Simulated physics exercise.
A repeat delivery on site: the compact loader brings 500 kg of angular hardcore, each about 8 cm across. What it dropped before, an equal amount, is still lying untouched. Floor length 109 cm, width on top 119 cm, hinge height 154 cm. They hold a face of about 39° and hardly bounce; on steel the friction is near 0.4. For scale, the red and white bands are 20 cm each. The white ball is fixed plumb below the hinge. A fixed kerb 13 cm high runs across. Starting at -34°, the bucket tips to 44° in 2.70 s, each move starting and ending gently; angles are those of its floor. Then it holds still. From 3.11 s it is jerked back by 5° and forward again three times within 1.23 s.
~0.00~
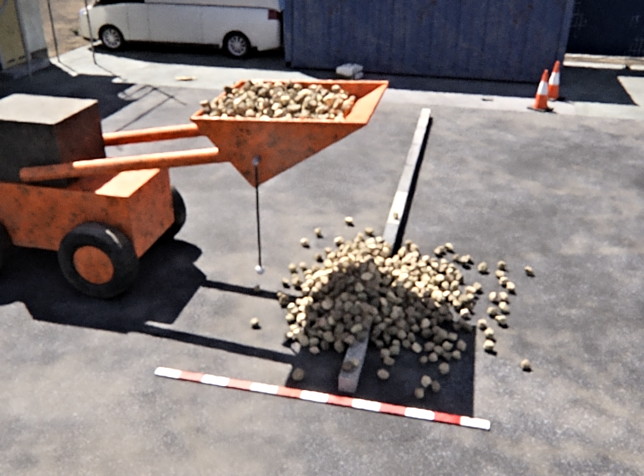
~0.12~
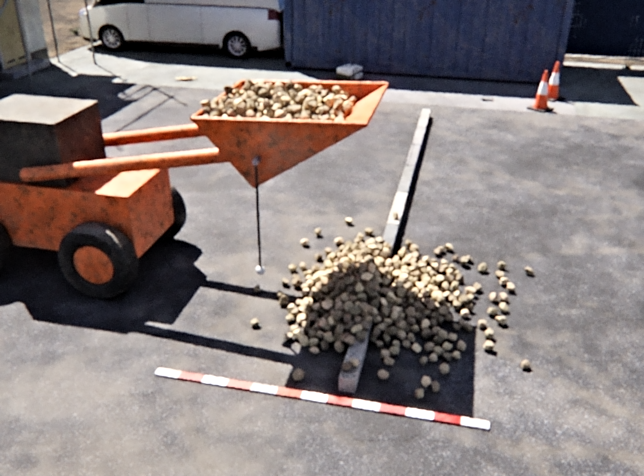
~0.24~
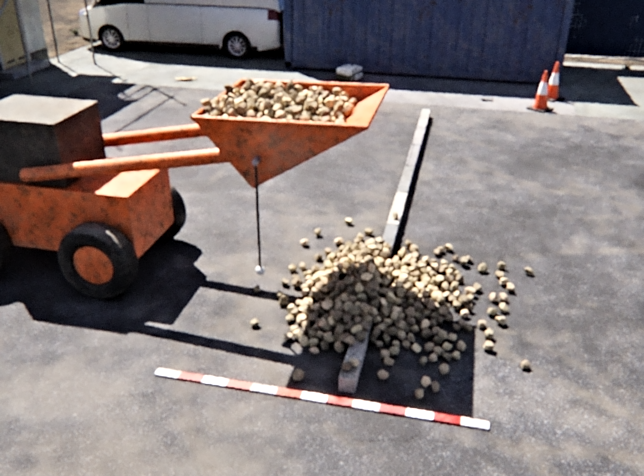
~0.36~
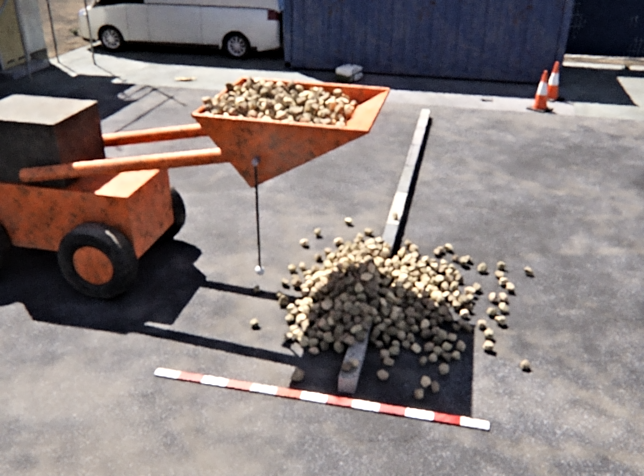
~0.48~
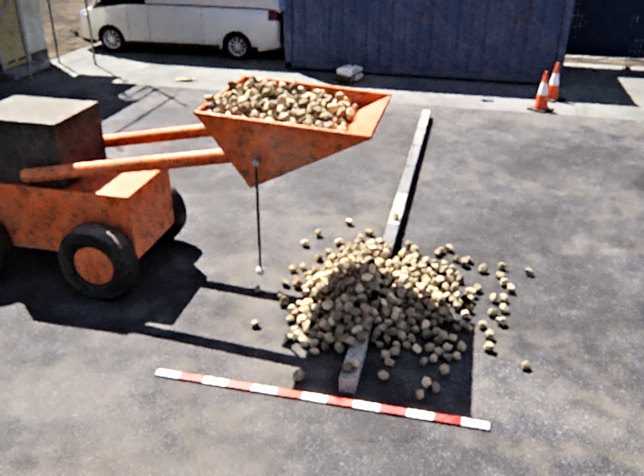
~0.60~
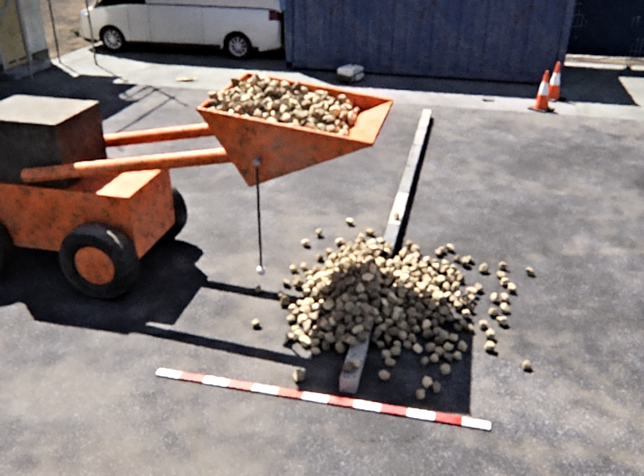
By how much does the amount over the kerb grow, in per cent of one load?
Roughly 69 per cent of a load more.
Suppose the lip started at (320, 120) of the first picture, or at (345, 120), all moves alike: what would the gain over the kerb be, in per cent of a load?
About 15 and 40 per cent.
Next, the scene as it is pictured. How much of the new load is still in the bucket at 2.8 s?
Roughly 10 per cent is still inside.
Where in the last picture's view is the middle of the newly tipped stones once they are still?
Around (400, 285).
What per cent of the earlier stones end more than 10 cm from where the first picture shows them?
About 10 per cent.
After 2.0 s the floor is at 32°; in per cent of one load, 96 in the bucket, 63 on this side of the kerb, 41 over the kerb; the foremost stones are at (511, 298).
After 2.8 s the floor is at 44°; in per cent of one load, 8 in the bucket, 102 on this side of the kerb, 89 over the kerb; the foremost stones are at (511, 298).
After 4.8 s the floor is at 44°; in per cent of one load, 0 in the bucket, 90 on this side of the kerb, 110 over the kerb; the foremost stones are at (519, 313).
After 7.6 s the floor is at 44°; in per cent of one load, 0 in the bucket, 90 on this side of the kerb, 110 over the kerb; the foremost stones are at (519, 313). Net gain over the kerb, 69.
